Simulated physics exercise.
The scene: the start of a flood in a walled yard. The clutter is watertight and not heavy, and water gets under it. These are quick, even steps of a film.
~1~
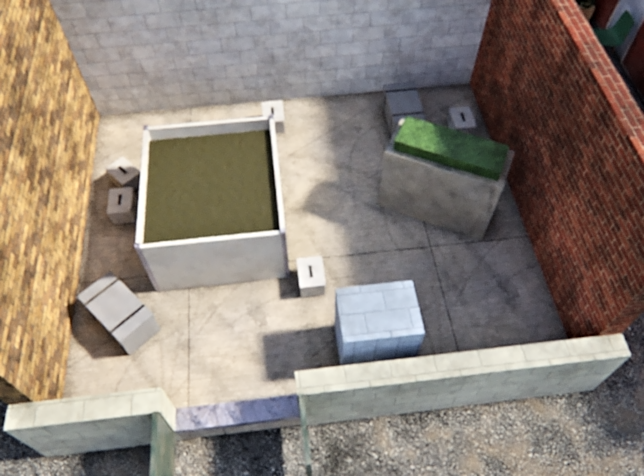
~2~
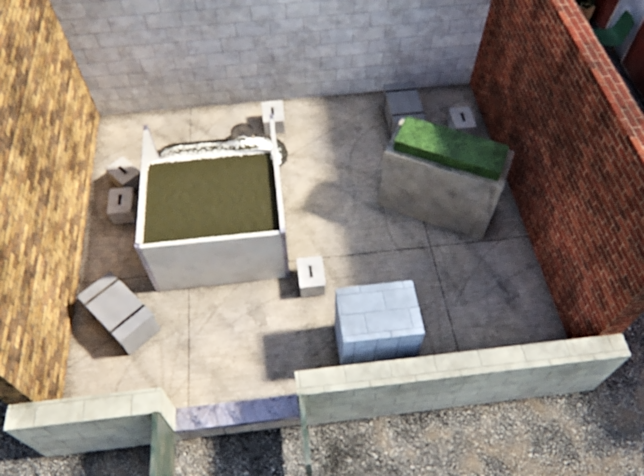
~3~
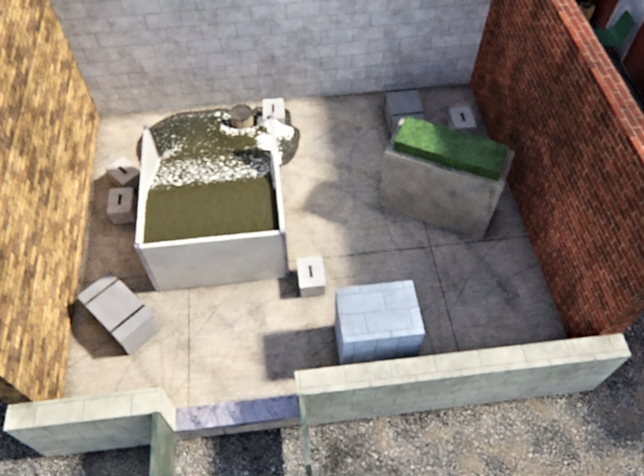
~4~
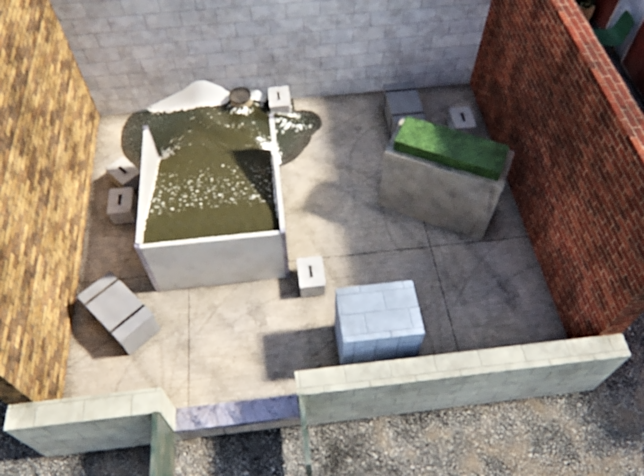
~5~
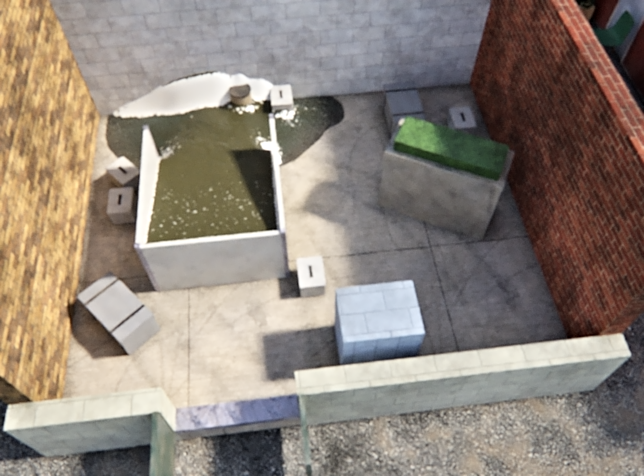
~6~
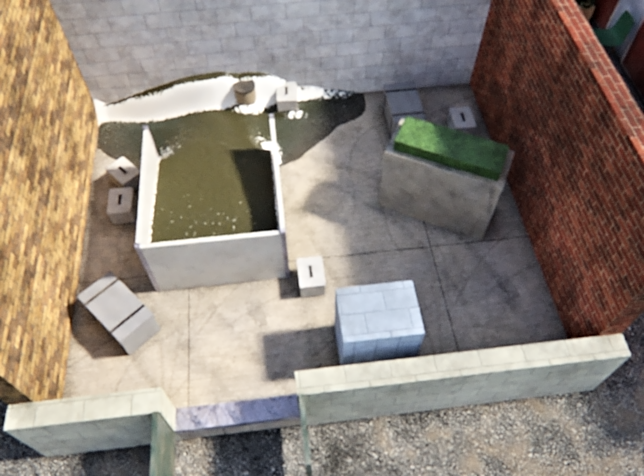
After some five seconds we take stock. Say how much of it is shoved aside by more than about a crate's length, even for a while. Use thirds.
Share: Two thirds or more.
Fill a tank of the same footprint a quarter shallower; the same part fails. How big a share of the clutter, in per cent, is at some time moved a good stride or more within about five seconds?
About 90 per cent.
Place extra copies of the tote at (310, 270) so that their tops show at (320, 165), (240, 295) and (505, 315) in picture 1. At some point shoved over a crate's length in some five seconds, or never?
In turn: Short of that, less than that, swept aside.
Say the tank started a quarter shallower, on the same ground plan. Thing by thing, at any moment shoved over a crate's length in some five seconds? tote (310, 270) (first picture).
Verdict: Not that far.
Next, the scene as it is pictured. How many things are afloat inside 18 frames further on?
That makes 4.
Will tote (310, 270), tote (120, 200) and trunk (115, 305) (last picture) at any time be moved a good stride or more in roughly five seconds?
One after the other: No, pushed that far, that far or more.
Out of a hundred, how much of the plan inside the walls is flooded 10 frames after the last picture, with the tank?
Roughly 55 per cent.
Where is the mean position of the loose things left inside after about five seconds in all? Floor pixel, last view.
Around (339, 243).
A moment on, 2 of 8 are well off their spots; 2 afloat.
Next, 6 of 8 are well off their spots; 4 afloat.
Later, 7 of 8 are well off their spots; 4 afloat.
In the end, 7 of 8 are well off their spots, and 7 have been at some point; 5 afloat.
